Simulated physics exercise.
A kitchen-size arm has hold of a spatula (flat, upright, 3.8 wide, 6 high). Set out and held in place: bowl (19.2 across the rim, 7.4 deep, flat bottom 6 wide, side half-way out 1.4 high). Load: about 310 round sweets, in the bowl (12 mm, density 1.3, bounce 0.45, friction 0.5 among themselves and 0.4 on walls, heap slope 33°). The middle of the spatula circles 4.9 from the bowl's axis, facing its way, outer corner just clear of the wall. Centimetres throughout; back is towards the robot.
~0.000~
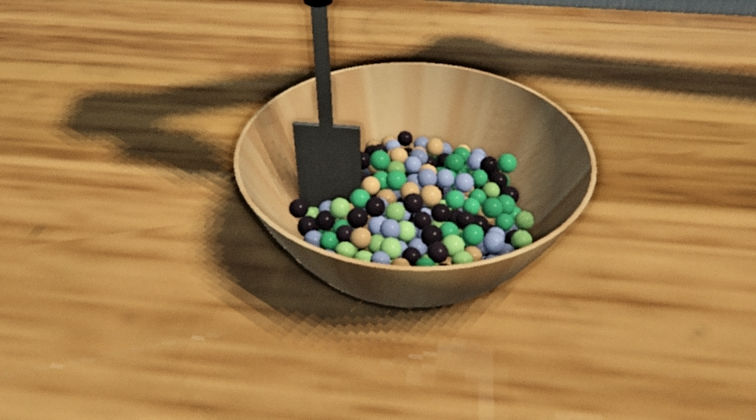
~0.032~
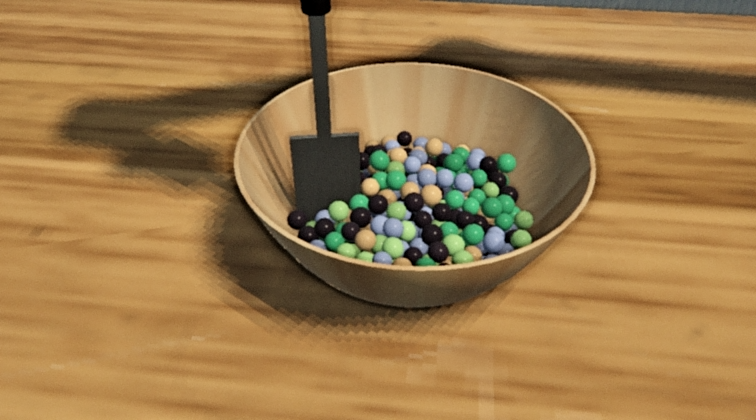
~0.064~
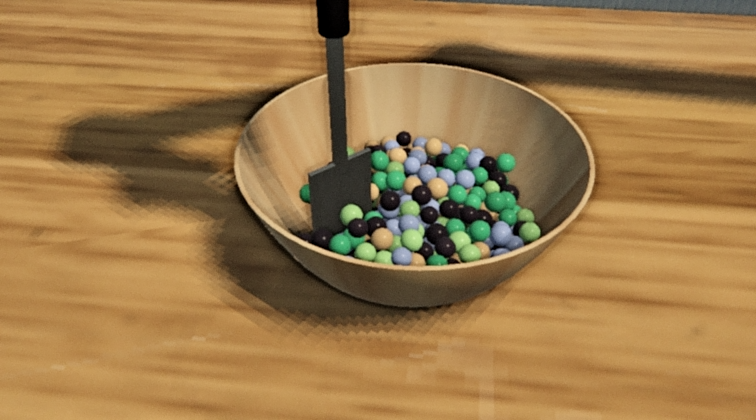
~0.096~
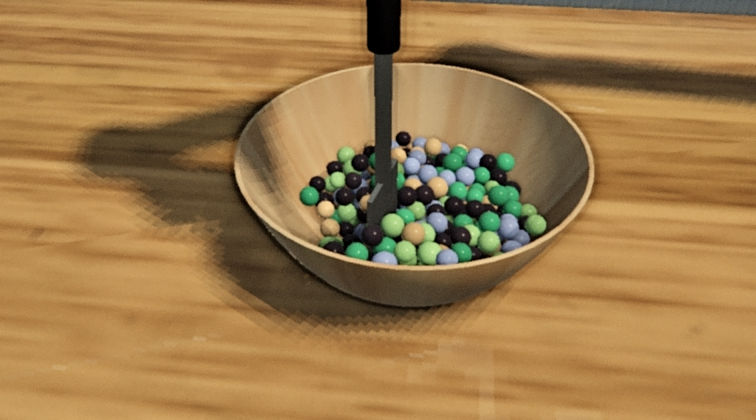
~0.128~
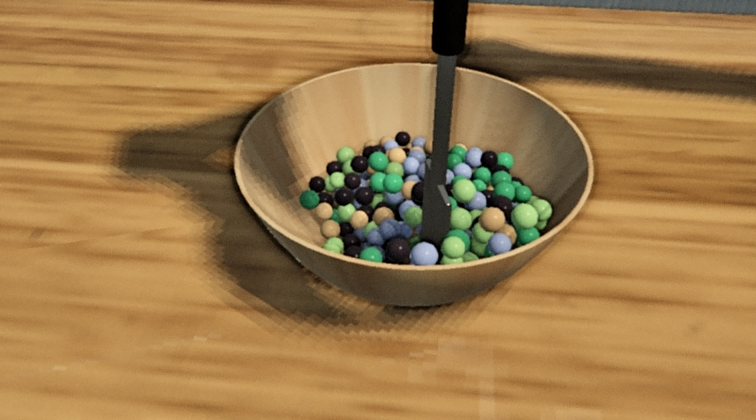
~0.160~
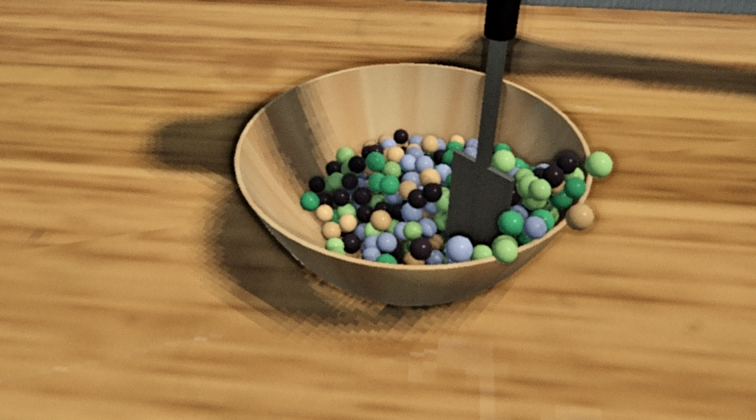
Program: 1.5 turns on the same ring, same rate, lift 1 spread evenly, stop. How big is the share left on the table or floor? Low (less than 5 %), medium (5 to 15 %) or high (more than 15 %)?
A high share, more than 15 %, ends on the table or floor.
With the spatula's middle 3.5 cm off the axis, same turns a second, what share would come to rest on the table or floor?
It would be near 15 per cent.
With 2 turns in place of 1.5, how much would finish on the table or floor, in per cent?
It would be near 30 per cent.
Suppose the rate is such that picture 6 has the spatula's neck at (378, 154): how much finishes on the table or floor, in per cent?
Some 5 per cent.
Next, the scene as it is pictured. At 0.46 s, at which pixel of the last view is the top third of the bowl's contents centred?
Around (398, 245).
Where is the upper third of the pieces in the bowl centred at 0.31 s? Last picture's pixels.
Around (367, 120).
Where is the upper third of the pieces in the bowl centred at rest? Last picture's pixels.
At about (436, 192).
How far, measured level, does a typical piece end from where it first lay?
Roughly 9 cm.
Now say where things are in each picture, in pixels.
In the first picture, the spatula neck at (325, 101), 0° round; upper third of the load around (418, 194), from x 300 to 525, top at y 140; 311 in the bowl.
In the second picture, the spatula neck at (323, 111), 13° round; upper third of the load around (414, 196), from x 295 to 525, top at y 140.
In the third picture, the spatula neck at (339, 136), 44° round; upper third of the load around (418, 204), from x 305 to 530, top at y 140.
In the fourth picture, the spatula neck at (383, 154), 77° round; upper third of the load around (428, 213), from x 310 to 535, top at y 140.
In the fifth picture, the spatula neck at (440, 155), 109° round; upper third of the load around (464, 211), from x 310 to 540, top at y 140.
In the sixth picture, the spatula neck at (486, 139), 141° round; upper third of the load around (495, 187), from x 310 to 600, top at y 135; 308 in the bowl, 3 in flight or on the tool.
After 0.31 s, 293° round, highest piece 12 above the table; 274 in the bowl, 4 on the table or floor, 33 in flight or on the tool.
After 0.46 s, 84° round, highest piece 11 above the table; 248 in the bowl, 43 on the table or floor, 20 in flight or on the tool.
After 0.74 s, 180° round, highest piece 6 above the table; 233 in the bowl, 77 on the table or floor, 1 in flight or on the tool.
After 1.44 s, 180° round, highest piece 6 above the table; 233 in the bowl, 78 on the table or floor.
In the end, 233 in the bowl, 78 on the table or floor. That is 25 % on the table or floor.
